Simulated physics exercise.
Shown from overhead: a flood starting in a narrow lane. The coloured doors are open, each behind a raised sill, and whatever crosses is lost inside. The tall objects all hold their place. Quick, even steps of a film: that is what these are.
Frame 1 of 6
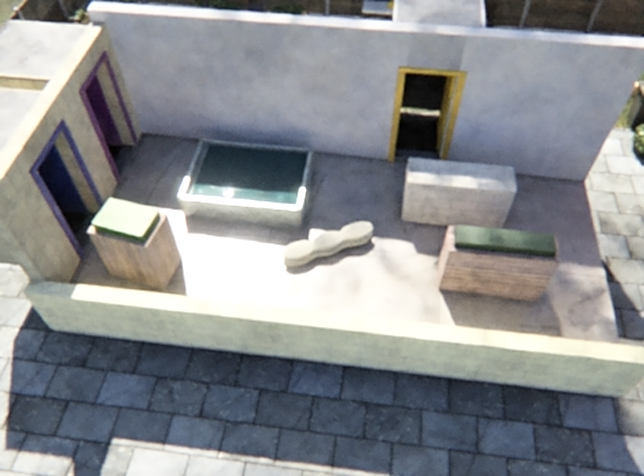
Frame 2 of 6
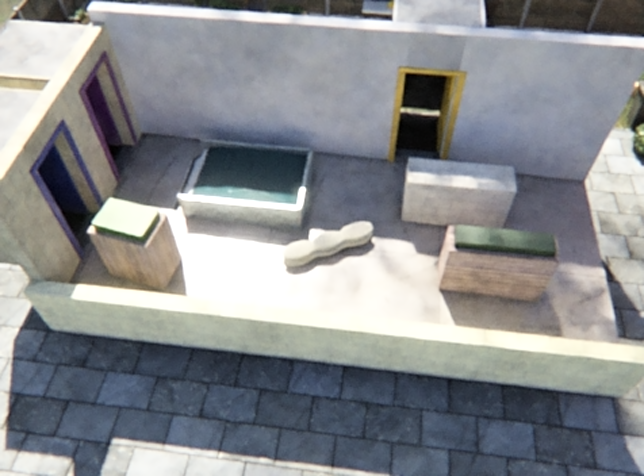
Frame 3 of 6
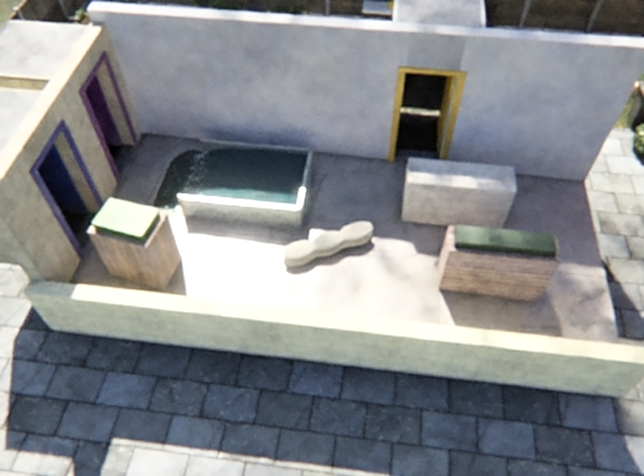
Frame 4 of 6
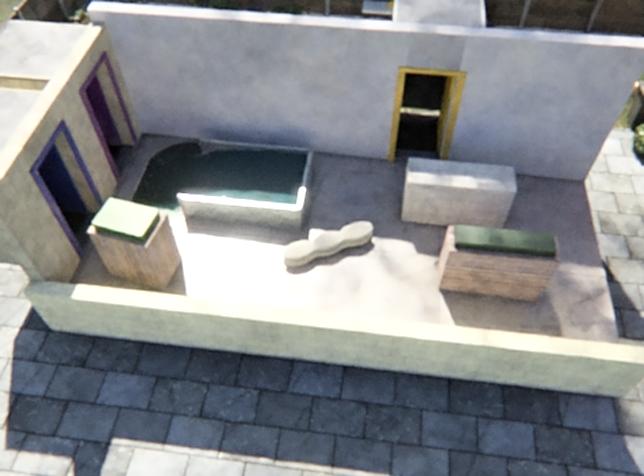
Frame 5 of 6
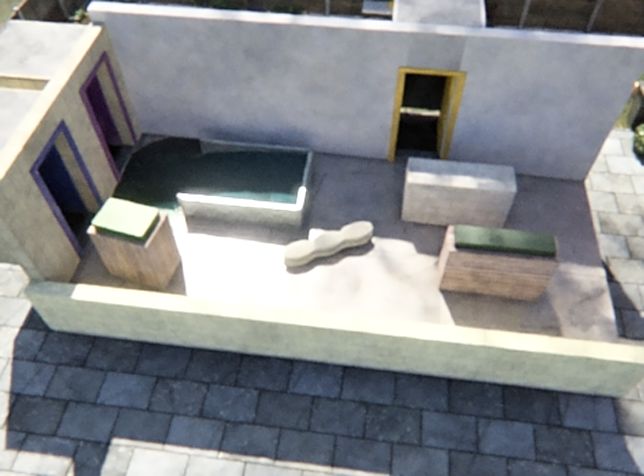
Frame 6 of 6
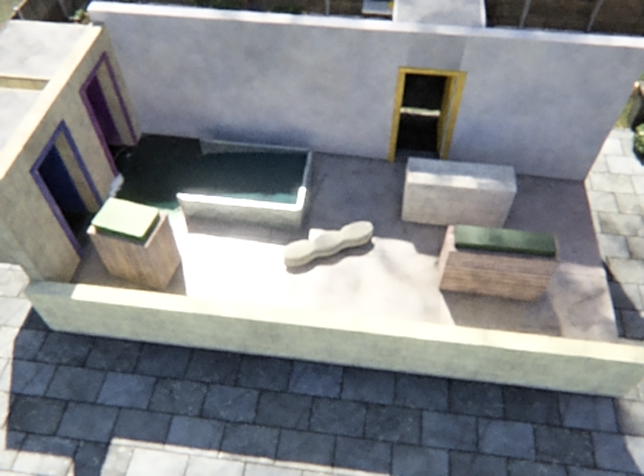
Dark water spreads from a pale rectangular tank in a walled courtyard, seen from a high, fixed viewpoint with grey paving outside. Blue and purple doorways stand at left and a yellow one at the back, around a green-topped box, a low wavy form and two blocks at right. The tank starts whole, then its left side opens and water spreads leftward across the floor toward the doorways.
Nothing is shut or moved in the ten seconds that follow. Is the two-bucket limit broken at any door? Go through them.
My prediction: The blue door receives more than two buckets; the yellow door receives no more than two buckets; the purple door receives more than two buckets.
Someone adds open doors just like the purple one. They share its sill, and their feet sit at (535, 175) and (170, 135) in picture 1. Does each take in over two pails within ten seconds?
Stays within it; exceeds it.
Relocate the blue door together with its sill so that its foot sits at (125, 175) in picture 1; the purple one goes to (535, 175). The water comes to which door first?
It would be the blue door.
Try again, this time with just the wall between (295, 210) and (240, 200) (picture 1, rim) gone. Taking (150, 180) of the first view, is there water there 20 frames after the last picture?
That spot ends up spared.
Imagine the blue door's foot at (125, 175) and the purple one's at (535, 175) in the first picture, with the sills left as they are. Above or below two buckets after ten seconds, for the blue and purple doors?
The blue door exceeds it and the purple door falls short.
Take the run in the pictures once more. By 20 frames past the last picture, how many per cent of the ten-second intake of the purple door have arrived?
Share at that point: Close to 90 in a hundred.
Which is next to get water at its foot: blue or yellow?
The blue one.
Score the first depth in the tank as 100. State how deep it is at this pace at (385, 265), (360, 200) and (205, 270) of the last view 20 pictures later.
The three come to some 0, 0 and 0 per cent respectively.
A moment on, water covers 15 % of the floor; the blue door under two buckets in, the yellow door not reached, the purple door over two buckets in.
Next, water covers 15 % of the floor; the blue door over two buckets in, the yellow door not reached, the purple door far over two buckets in.
Then, water covers 25 % of the floor; the blue door over two buckets in, the yellow door not reached, the purple door far over two buckets in.
Later, water covers 55 % of the floor; the blue door far over two buckets in, the yellow door wet at the sill, nothing in, the purple door far over two buckets in.
In the end, water covers 70 % of the floor; the blue door far over two buckets in, the yellow door wet at the sill, nothing in, the purple door far over two buckets in.
